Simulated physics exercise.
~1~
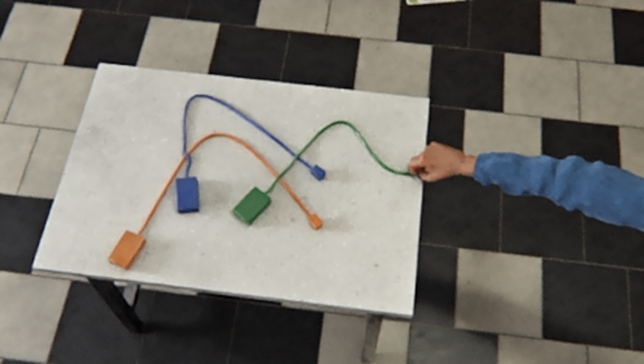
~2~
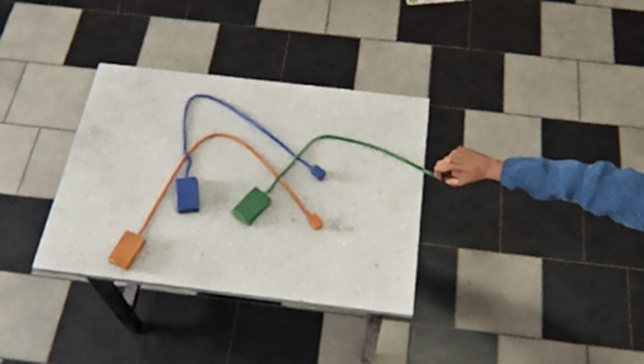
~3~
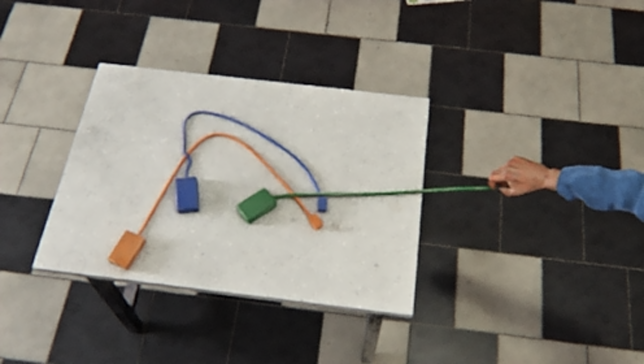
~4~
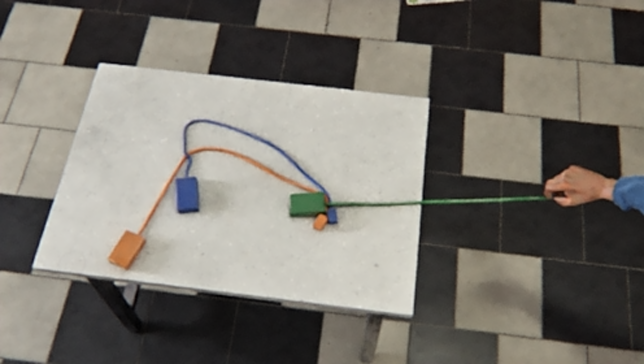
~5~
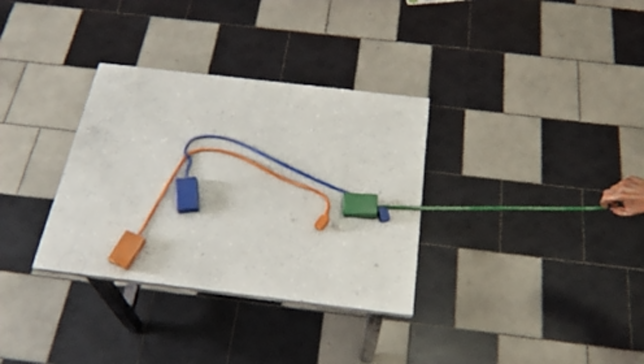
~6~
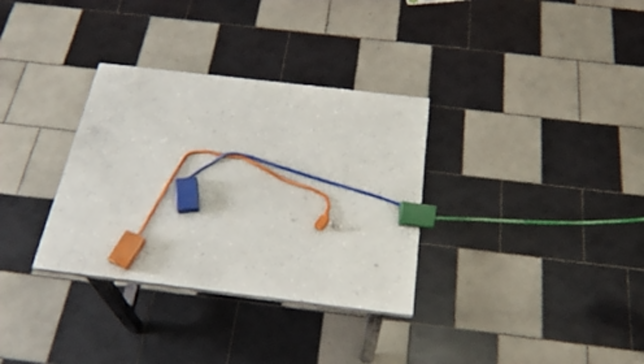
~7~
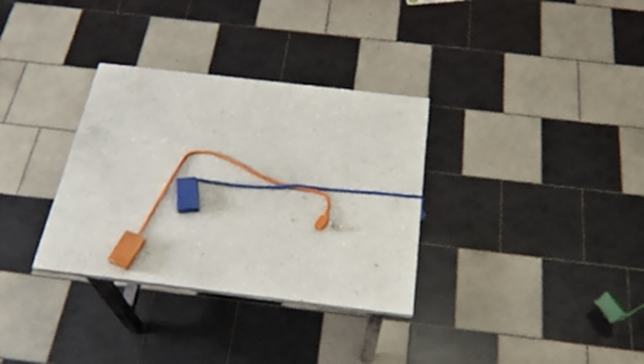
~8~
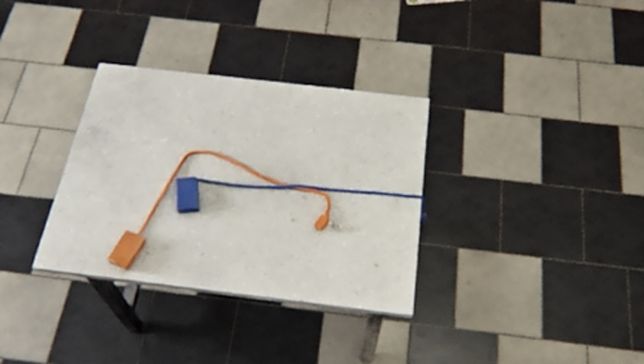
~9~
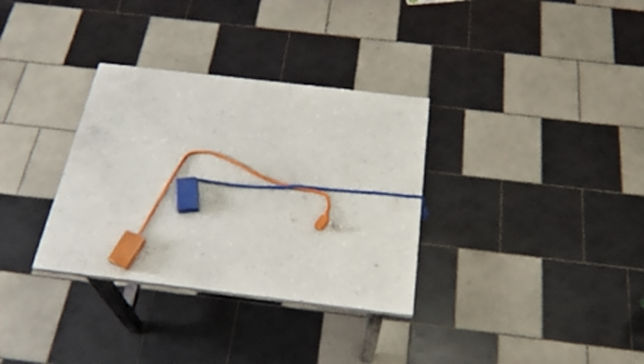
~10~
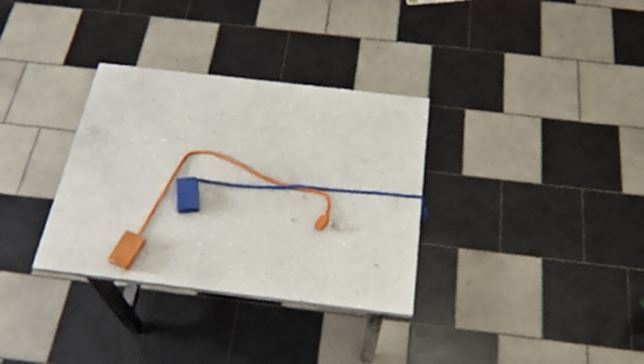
A hand in a blue sleeve grips the end of a green lead at the right edge of a pale table, seen from above on a black and white tiled floor. Blue and orange leads lie looped beside it, each ending in a matching block-shaped charger. The hand pulls right, drawing the green lead straight, then dragging its charger across the tabletop. The blue lead's plug is swept along, and both go over the right edge. The green charger falls out of view, while the blue lead stays stretched over the edge, its charger and the orange one unmoved.
